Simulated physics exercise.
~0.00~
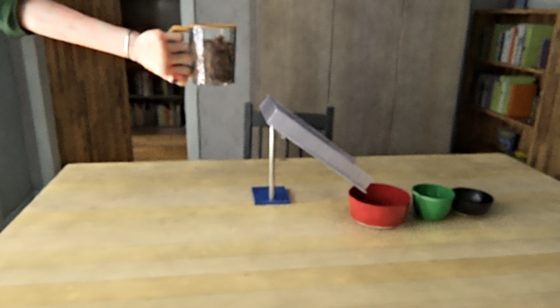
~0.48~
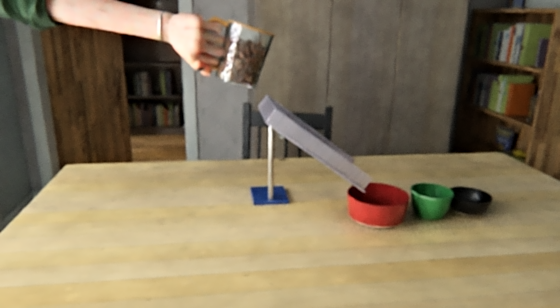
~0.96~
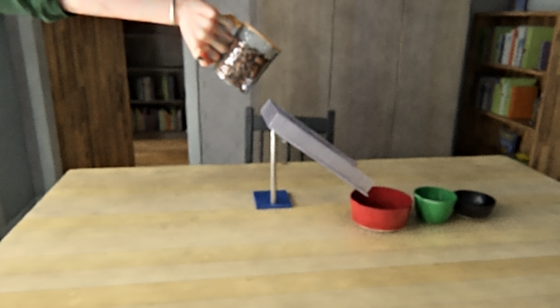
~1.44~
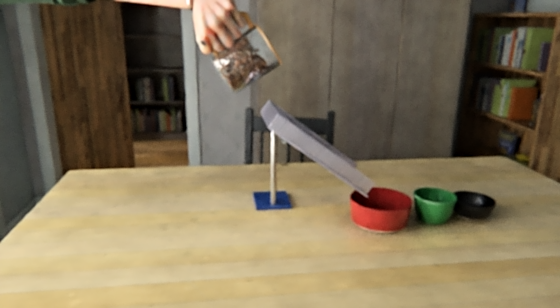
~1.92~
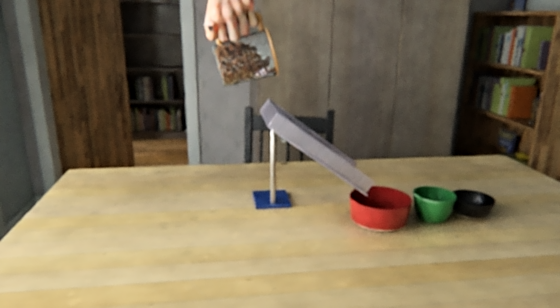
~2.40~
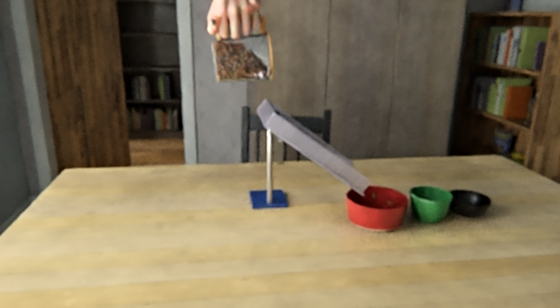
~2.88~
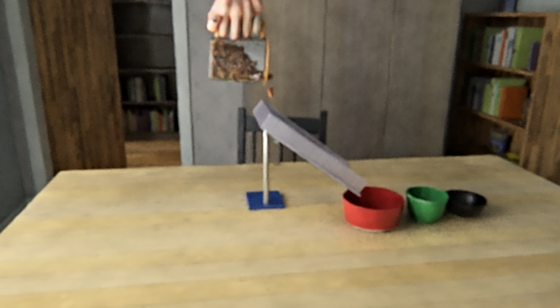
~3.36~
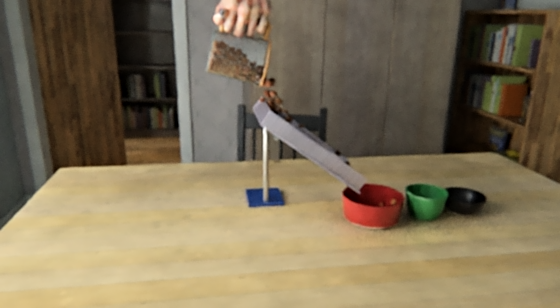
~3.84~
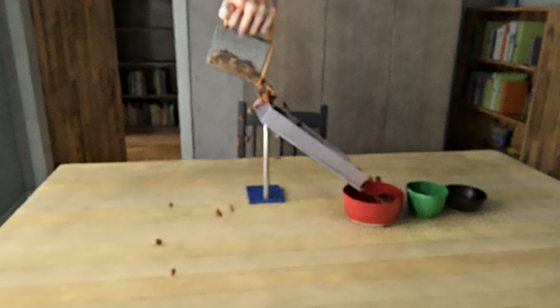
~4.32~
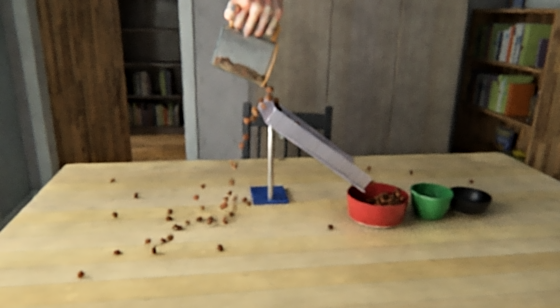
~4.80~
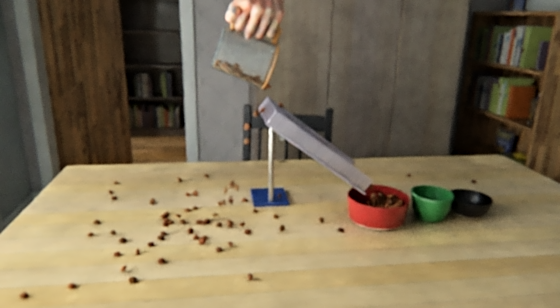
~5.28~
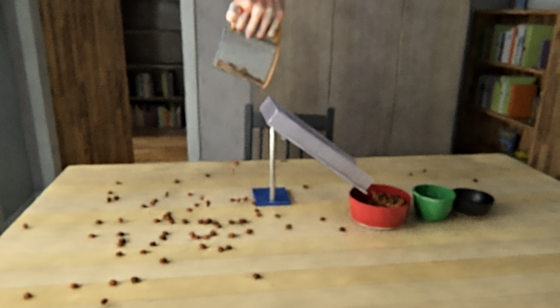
A hand tipped a clear cup of small brown pieces over the top of a sloping chute, and some slid down into the red bowl while many others scattered across the wooden table, leaving the green and black bowls apparently empty.
